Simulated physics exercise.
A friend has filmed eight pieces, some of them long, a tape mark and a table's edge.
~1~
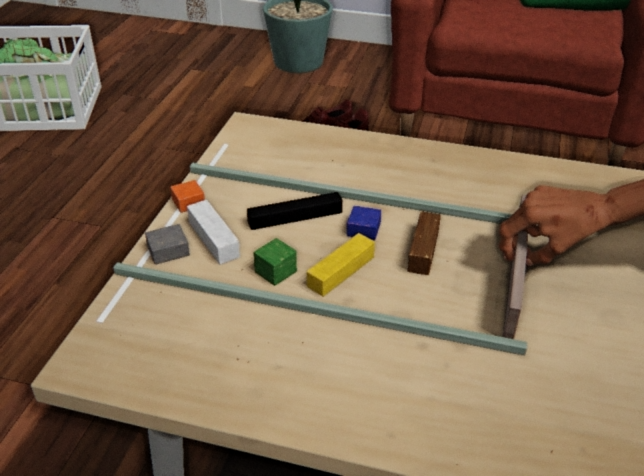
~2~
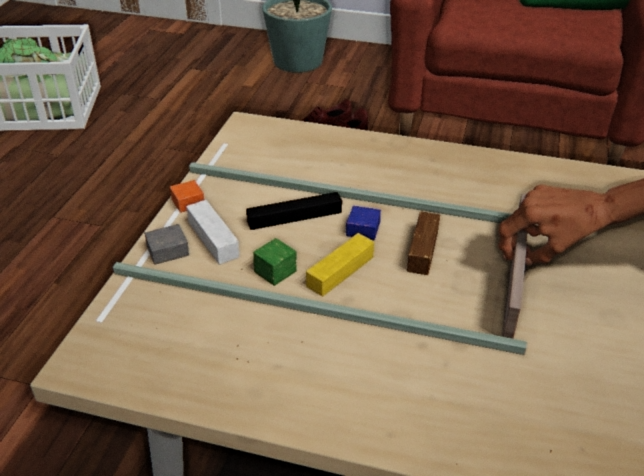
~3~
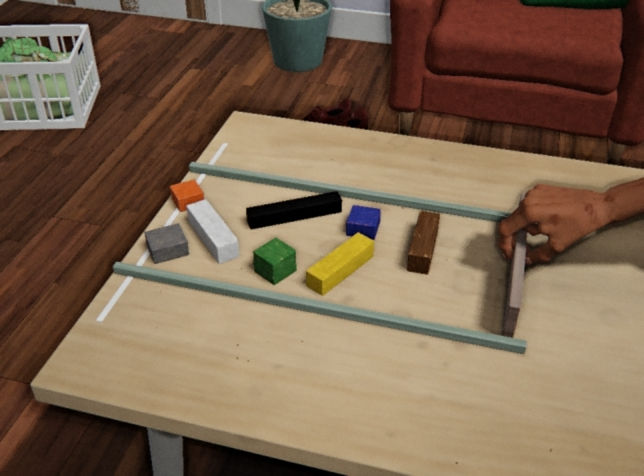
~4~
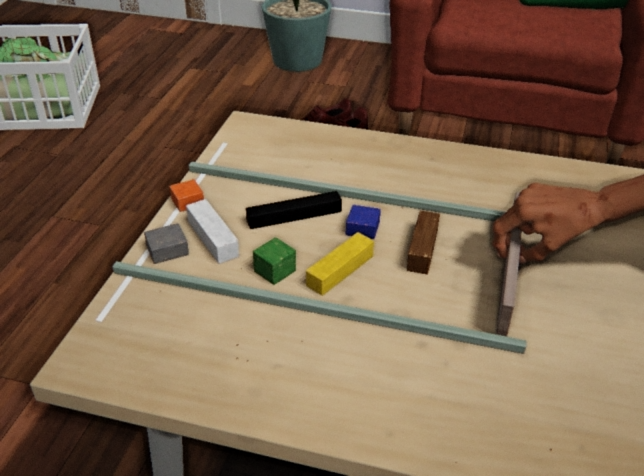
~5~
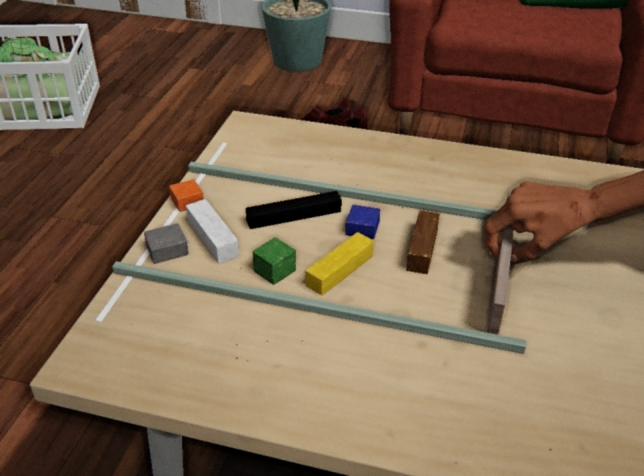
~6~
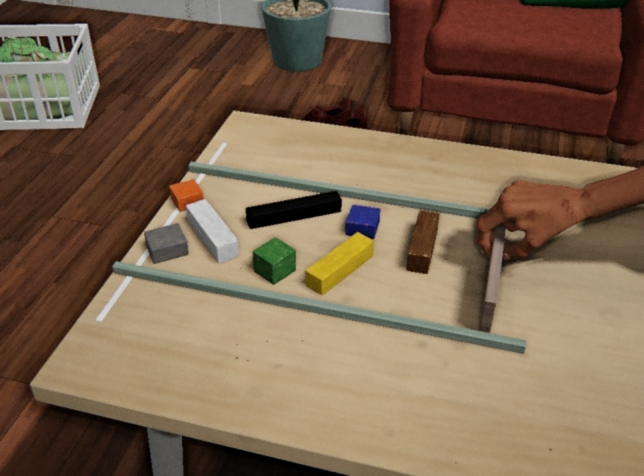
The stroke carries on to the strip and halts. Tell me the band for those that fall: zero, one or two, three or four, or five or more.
Outcome: The number that fall off is five or more.
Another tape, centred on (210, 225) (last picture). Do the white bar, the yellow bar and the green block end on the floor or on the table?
The white bar tumbles off; the yellow bar is kept; the green block remains up.
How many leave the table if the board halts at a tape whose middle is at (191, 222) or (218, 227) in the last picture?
It would be 4 and 2.
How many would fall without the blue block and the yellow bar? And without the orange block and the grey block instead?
4 in the first case, 5 in the second.
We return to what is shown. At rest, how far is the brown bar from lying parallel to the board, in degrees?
Near 0 degrees.
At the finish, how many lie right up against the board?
It touches 1.
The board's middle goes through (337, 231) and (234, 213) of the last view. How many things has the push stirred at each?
First 5, then 8.
Early on, none off yet; orange block at rest near (187, 195); grey block at rest near (166, 243); white bar at rest near (212, 230).
A while later, none off yet; orange block at rest near (185, 195); grey block at rest near (166, 243); white bar moving near (203, 228).
Finally, the number that fall off is five or more; lost, blue block, yellow bar, green block, black stick, white bar, grey block and orange block.
